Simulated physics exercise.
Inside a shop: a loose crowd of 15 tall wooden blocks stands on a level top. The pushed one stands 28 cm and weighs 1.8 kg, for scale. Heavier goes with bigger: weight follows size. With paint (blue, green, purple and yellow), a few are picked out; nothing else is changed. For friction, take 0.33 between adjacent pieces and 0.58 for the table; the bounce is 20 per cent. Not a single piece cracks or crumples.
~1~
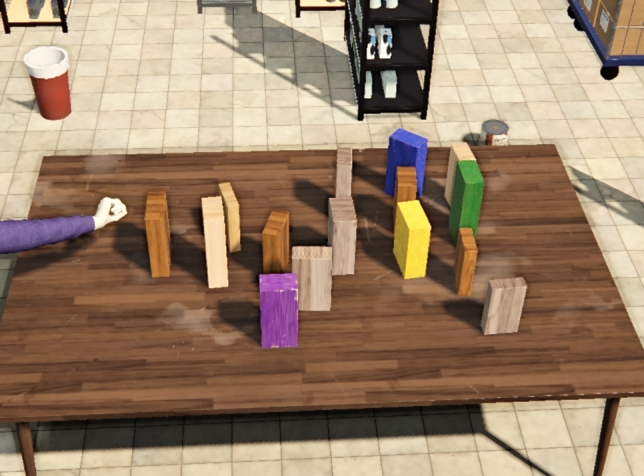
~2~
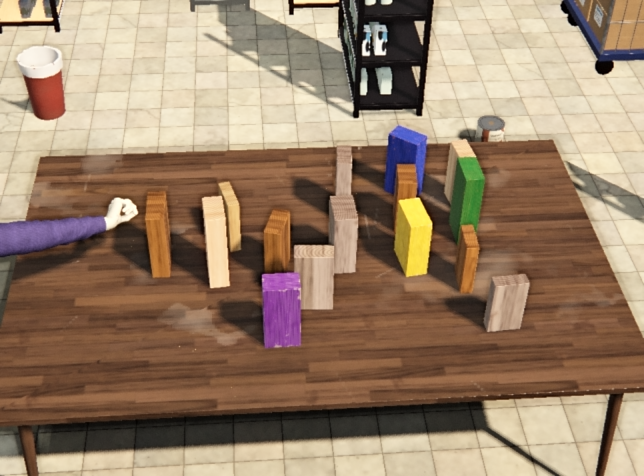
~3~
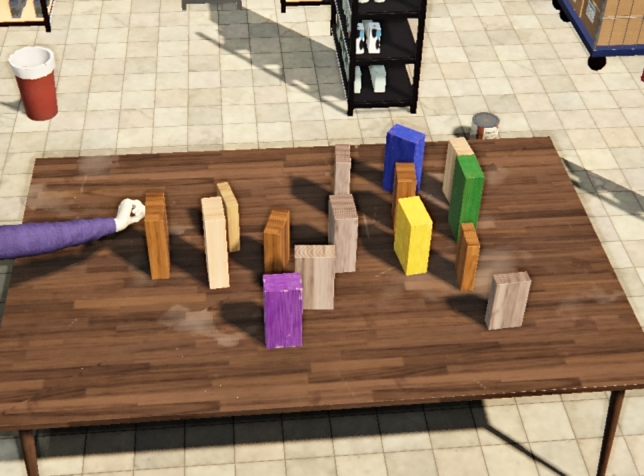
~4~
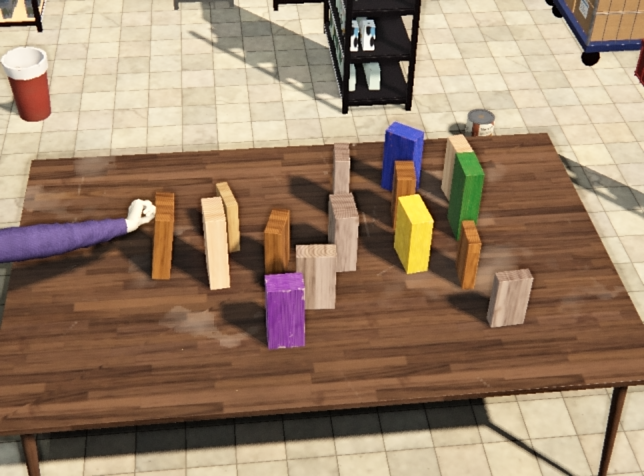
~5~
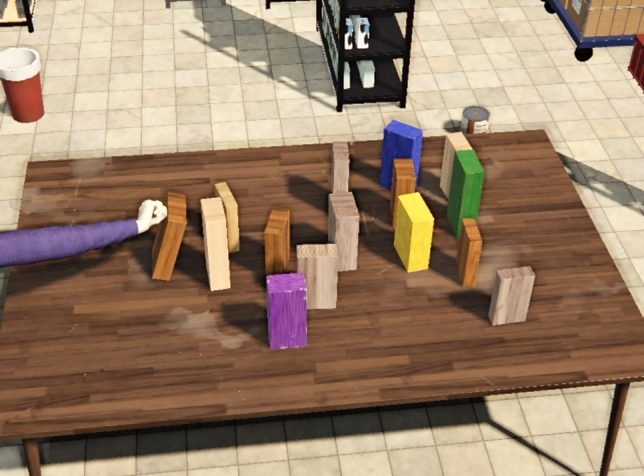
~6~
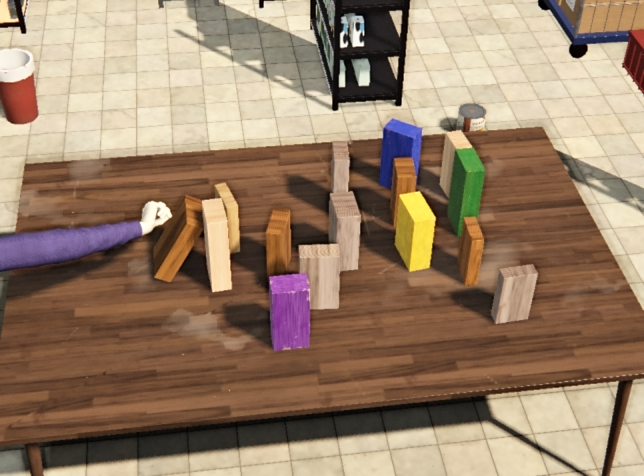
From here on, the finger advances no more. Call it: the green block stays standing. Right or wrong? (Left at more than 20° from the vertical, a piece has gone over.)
Wrong.
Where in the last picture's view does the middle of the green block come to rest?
Roughly at (510, 206).
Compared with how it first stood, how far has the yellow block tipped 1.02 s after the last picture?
Something like 30°, more or less.
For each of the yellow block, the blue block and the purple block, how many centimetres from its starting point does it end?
Here yellow ends up 20 centimetres away, blue 0 centimetres and purple 0 centimetres.
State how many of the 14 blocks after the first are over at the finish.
The number is 7.
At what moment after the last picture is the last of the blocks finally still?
I'd put it around 1.5 seconds.
Then, 0.34 s later than the last frame, 1 of the 14 other blocks over; green block unmoved.
Then, 0.60 s later than the last frame, 3 of the 14 other blocks over; green block unmoved.
Then, 1.02 s later than the last frame, 5 of the 14 other blocks over; green block unmoved; yellow block tilted 33°.
Then, 1.42 s later than the last frame, 7 of the 14 other blocks over; green block tilted 46°; yellow block tilted 71°.
When it is over, 7 of the 14 other blocks over; green block lying flat; yellow block lying flat; purple block unmoved. Seven left standing. In pixels of the last frame, middles, green block near (510, 205), yellow block near (452, 237).
